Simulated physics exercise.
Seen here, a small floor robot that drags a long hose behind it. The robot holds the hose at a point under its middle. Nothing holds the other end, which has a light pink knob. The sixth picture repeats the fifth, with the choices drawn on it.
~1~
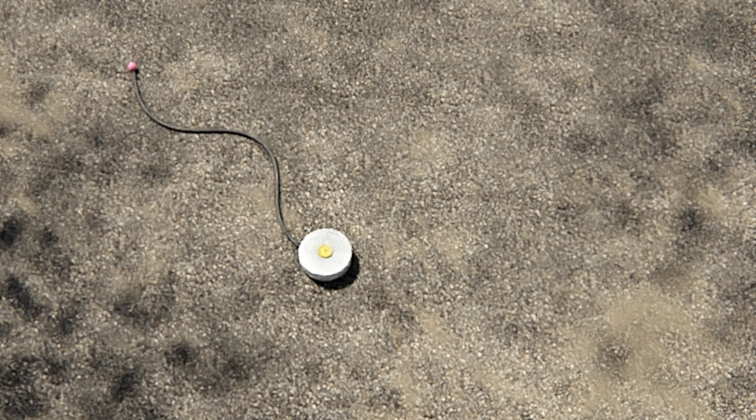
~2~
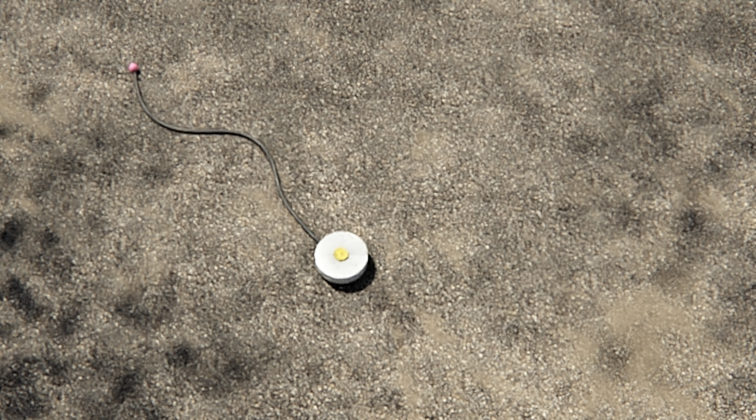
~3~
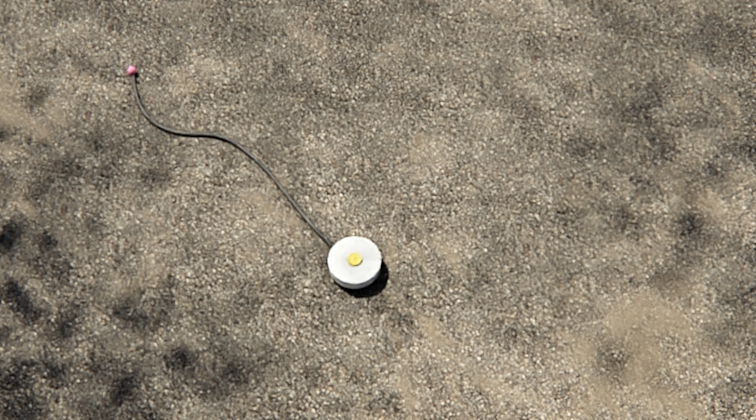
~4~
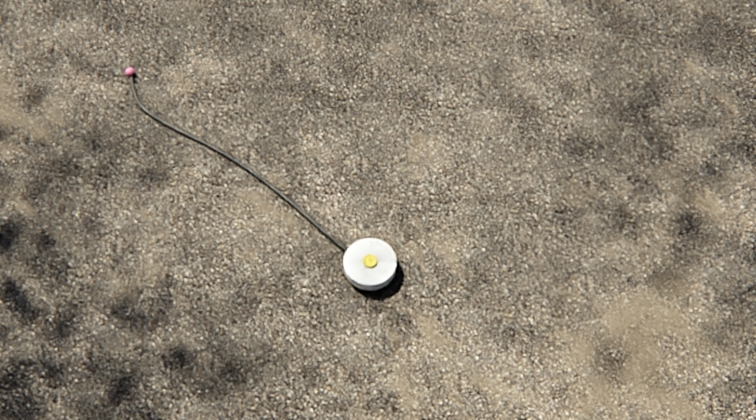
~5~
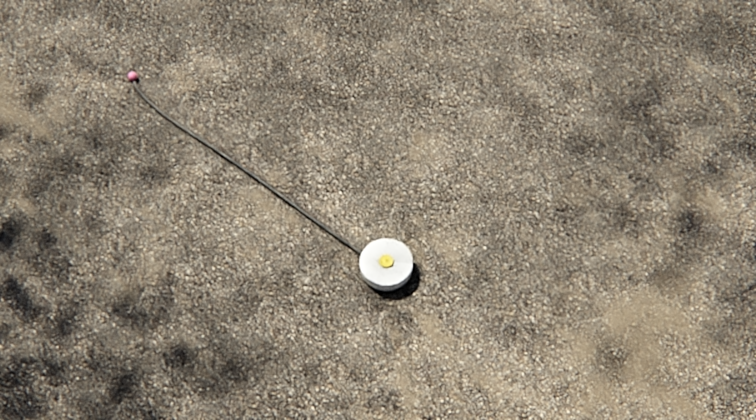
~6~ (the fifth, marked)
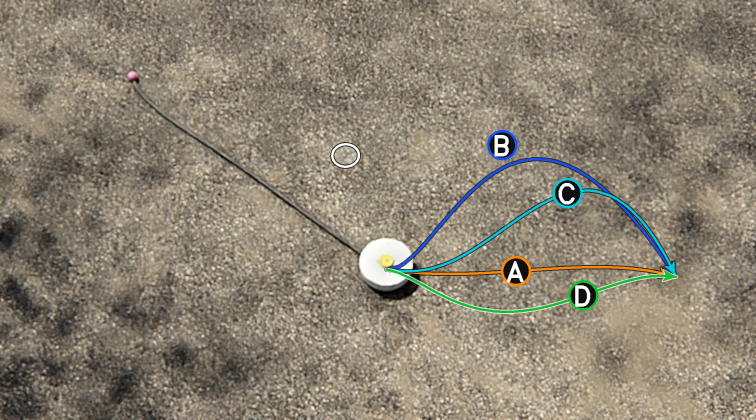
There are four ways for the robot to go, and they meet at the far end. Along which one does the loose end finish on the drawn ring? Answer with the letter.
Choose route B.
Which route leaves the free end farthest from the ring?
That is D.
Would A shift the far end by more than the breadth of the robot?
Yes.
On the marked copy, A from (386, 270) via (529, 270) to (672, 276); B from (386, 270) via (533, 159) to (675, 275); C from (386, 270) via (540, 205) to (675, 275); D from (386, 270) via (534, 309) to (676, 277); the ring at (346, 155).
With B. Early on, robot (485, 175), middle of the hose (307, 179), free end (164, 109).
Further on, robot (612, 191), middle of the hose (435, 163), free end (265, 147).
At the end, robot (678, 273), middle of the hose (511, 196), free end (345, 154); the free end is on the ring.
As for the rest, A leaves the free end at (324, 193); C leaves the free end at (336, 175); D leaves the free end at (321, 206).
